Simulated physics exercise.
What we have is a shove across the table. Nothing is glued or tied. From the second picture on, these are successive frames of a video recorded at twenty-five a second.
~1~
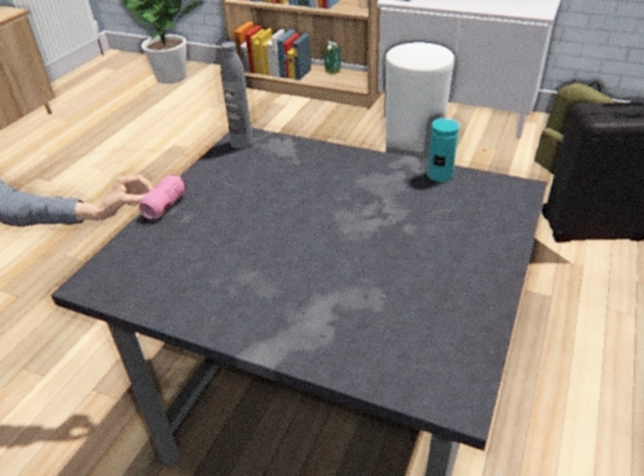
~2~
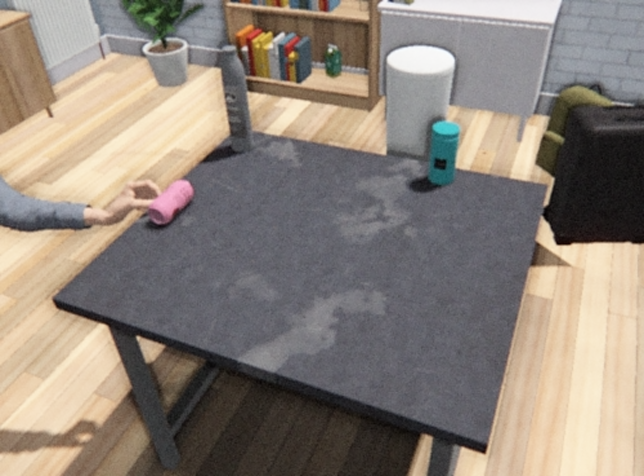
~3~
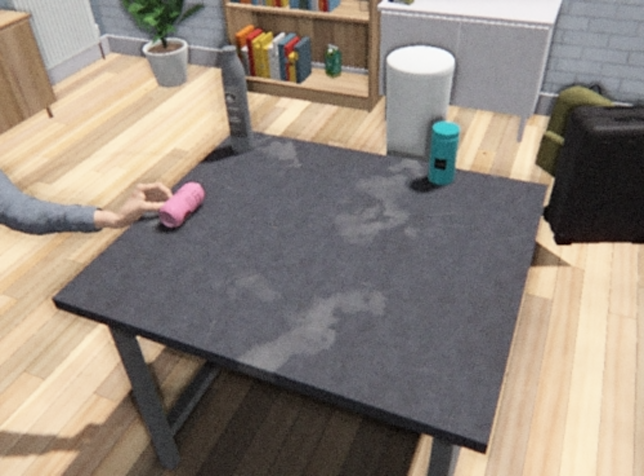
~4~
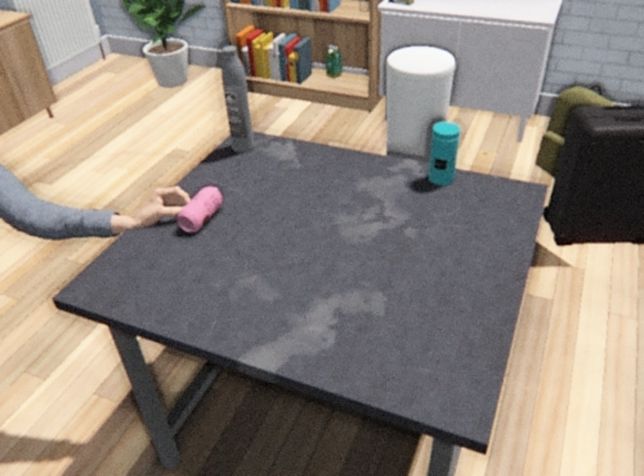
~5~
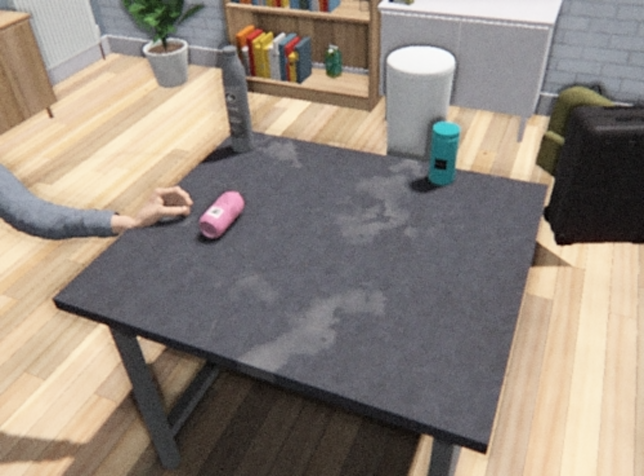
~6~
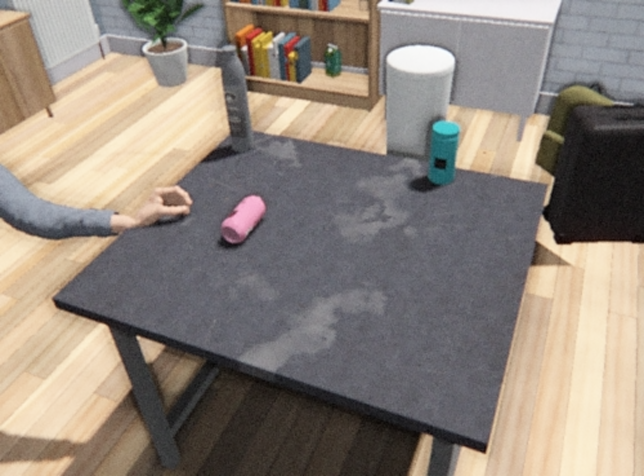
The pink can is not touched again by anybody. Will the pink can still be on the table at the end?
Comes off.
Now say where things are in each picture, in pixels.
The first picture shows under the hand; pink can (162, 197).
The second picture shows under the hand; pink can (171, 202).
The third picture shows under the hand; pink can (182, 205).
The fourth picture shows pink can (200, 209).
The fifth picture shows pink can (222, 214) shifted about its own width.
The sixth picture shows pink can (244, 219) shifted well along.
Then, 0.20 s on from there, pink can shifted well along near (358, 247).
Then, 0.50 s on from there, pink can now off the table.
Then, 0.90 s on from there, things are still on the move.
In the end, off the table, pink can.
